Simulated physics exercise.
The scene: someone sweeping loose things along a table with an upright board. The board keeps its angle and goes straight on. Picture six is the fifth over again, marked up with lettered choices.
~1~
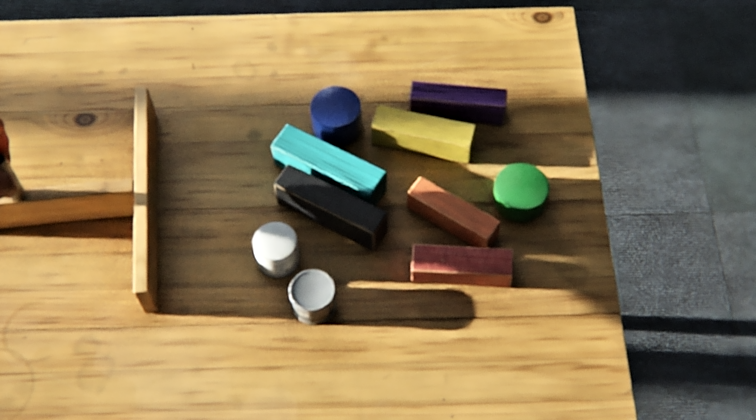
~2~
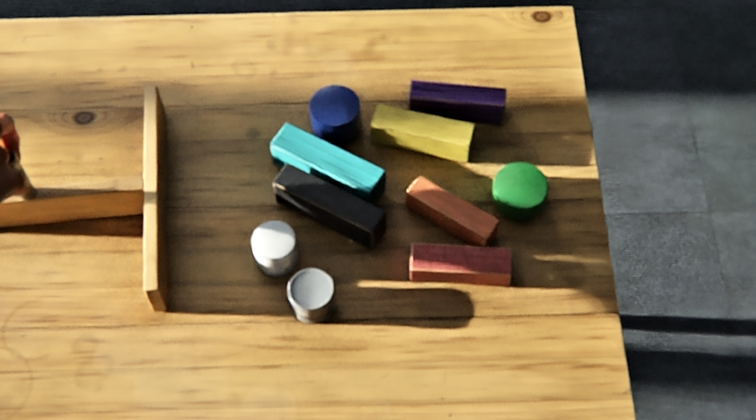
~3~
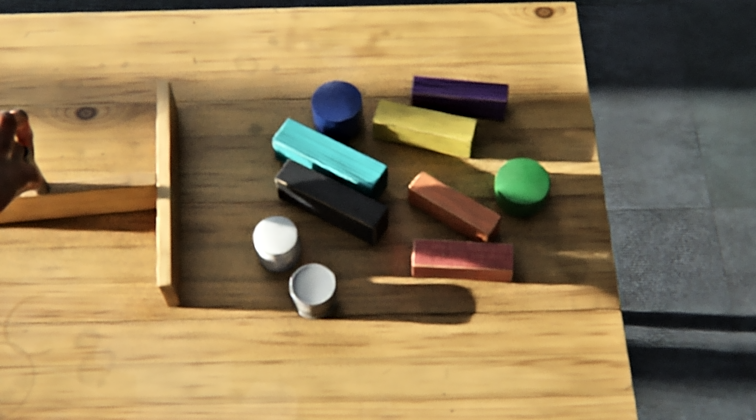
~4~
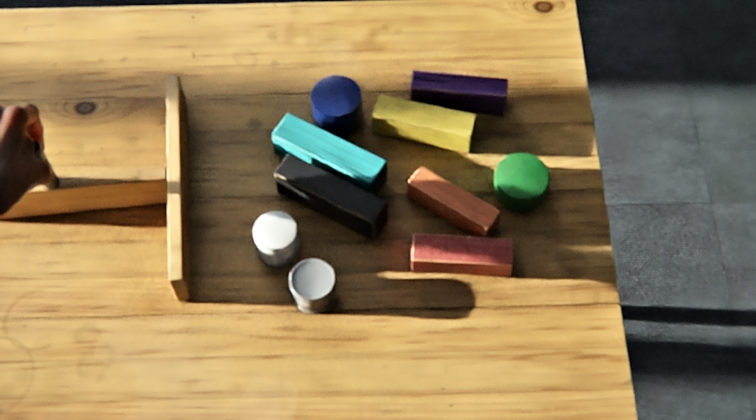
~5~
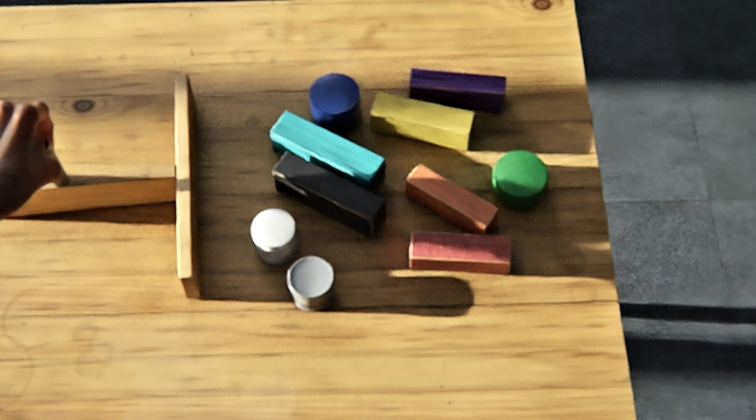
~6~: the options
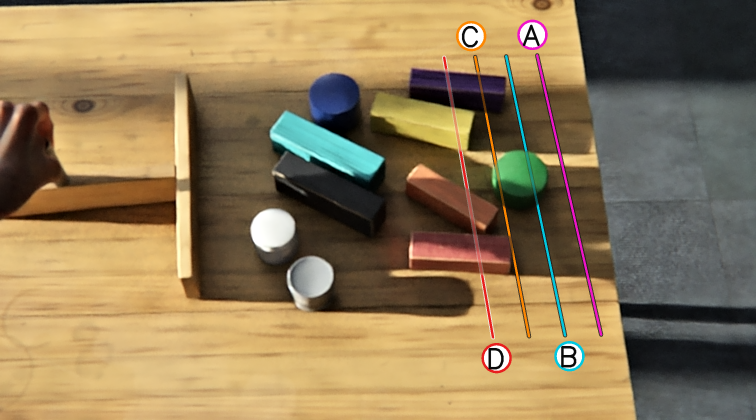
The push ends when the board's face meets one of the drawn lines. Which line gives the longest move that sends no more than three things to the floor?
As far as mark B.
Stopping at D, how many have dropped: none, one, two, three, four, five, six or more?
By then, none.
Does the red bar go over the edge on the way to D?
No.
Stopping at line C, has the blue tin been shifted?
By then, yes.
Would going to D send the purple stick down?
By then, no.
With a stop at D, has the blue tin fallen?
No.
On the marked copy, A at (567, 184); B at (533, 185); C at (500, 186); D at (467, 187).
With B. Early on, board (309, 166); orange bar (461, 205); grey tin (350, 282).
Further on, board (434, 163); green tin (545, 173); red bar (549, 271).
At the end, board (533, 161); orange bar over the edge; green tin over the edge; three fallen.
As for the rest, A drops seven; C is within the limit but short; D is within the limit but short.
